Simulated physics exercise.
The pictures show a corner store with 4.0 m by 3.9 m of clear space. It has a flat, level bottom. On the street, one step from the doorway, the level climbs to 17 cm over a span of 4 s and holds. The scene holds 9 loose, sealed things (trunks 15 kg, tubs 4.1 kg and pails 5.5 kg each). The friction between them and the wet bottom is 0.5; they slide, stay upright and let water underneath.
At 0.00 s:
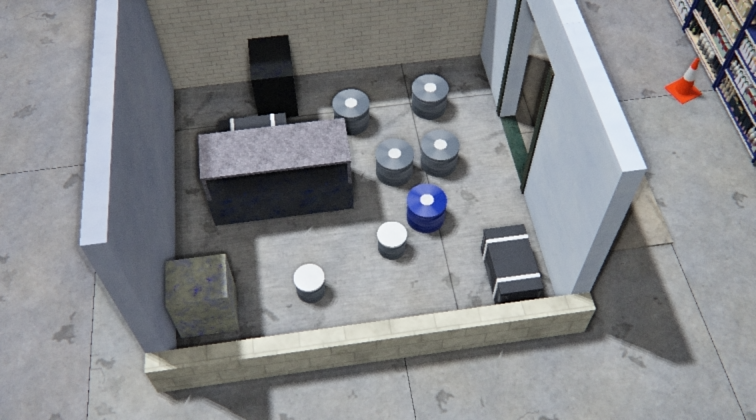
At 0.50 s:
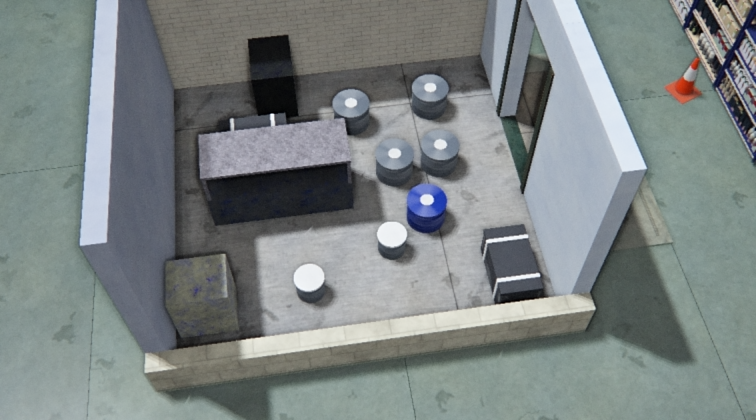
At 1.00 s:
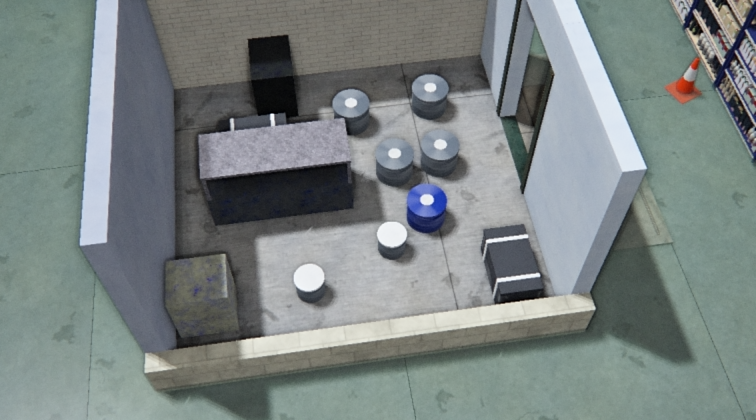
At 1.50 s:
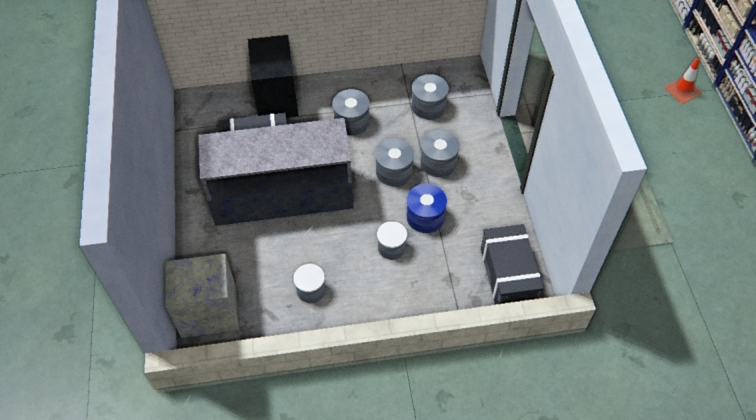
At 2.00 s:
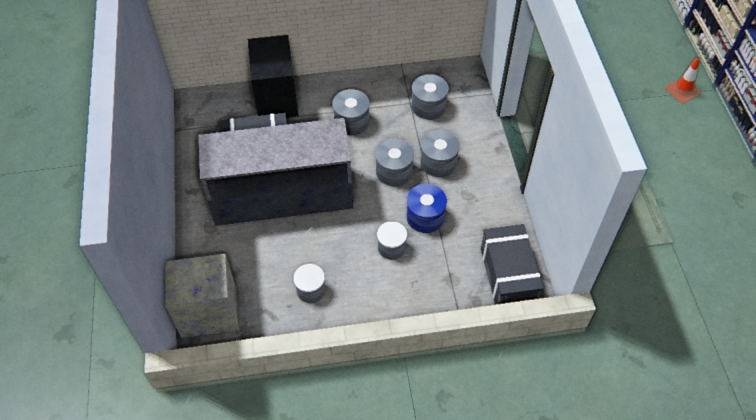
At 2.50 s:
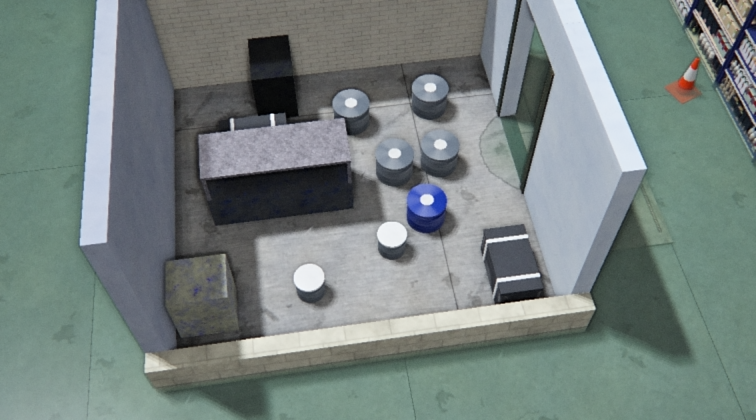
A small, roofless corner store with pale walls is seen from high above, through a camera that stays still. Grey tubs and one blue tub stand right of a dark, stone-topped counter, with two white-topped pails in front, dark boxes around them and an orange cone outside at upper right. The outside ground shifts from grey to green, then a thin sheet of water spreads in at the right doorway, while the objects stay put.
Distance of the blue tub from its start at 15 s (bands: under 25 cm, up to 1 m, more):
Up to 1 m.
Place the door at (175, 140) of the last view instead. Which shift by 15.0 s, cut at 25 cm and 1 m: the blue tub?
That would leave the blue tub a little displaced.
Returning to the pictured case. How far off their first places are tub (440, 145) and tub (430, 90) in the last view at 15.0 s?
Shifts: 100 cm / 30 cm.
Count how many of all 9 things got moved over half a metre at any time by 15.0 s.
That makes 8.
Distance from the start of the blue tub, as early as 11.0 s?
By that time, close to 80 cm.
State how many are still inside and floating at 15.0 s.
It comes to 8 of them.
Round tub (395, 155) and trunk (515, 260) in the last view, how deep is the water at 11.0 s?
Some 9 cm at the first, some 3 cm at the second.
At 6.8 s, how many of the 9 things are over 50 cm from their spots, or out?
By that point, 4.
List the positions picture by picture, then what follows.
The first frame shows the blue tub at (427, 200), on the bottom; water covers 0.0 m2; 0 of 9 have shifted.
The second frame shows the blue tub at (427, 200) rests on the ground; 0.0 m2 under water; 0 of 9 have shifted.
The third frame shows the blue tub at (427, 200), on the bottom; water covers 0.0 m2; 0 of 9 have shifted.
The fourth frame shows the blue tub at (427, 200) rests on the ground; 0.0 m2 under water; 0 of 9 have shifted.
The fifth frame shows the blue tub at (427, 200) rests on the ground; 0.0 m2 under water; 0 of 9 have shifted.
The sixth frame shows the blue tub at (427, 200) rests on the ground; water covers 0.3 m2; 0 of 9 have shifted.
After 3.5 s the blue tub is near (427, 200), 0.0 m from its start, aground; 0 afloat.
After 6.8 s the blue tub is near (432, 263), 0.8 m from its start, aground; 4 afloat.
After 11.0 s the blue tub is near (467, 250), 0.8 m from its start, afloat; 6 afloat.
After 15.0 s the blue tub is near (447, 253), 0.7 m from its start, afloat; 8 afloat.
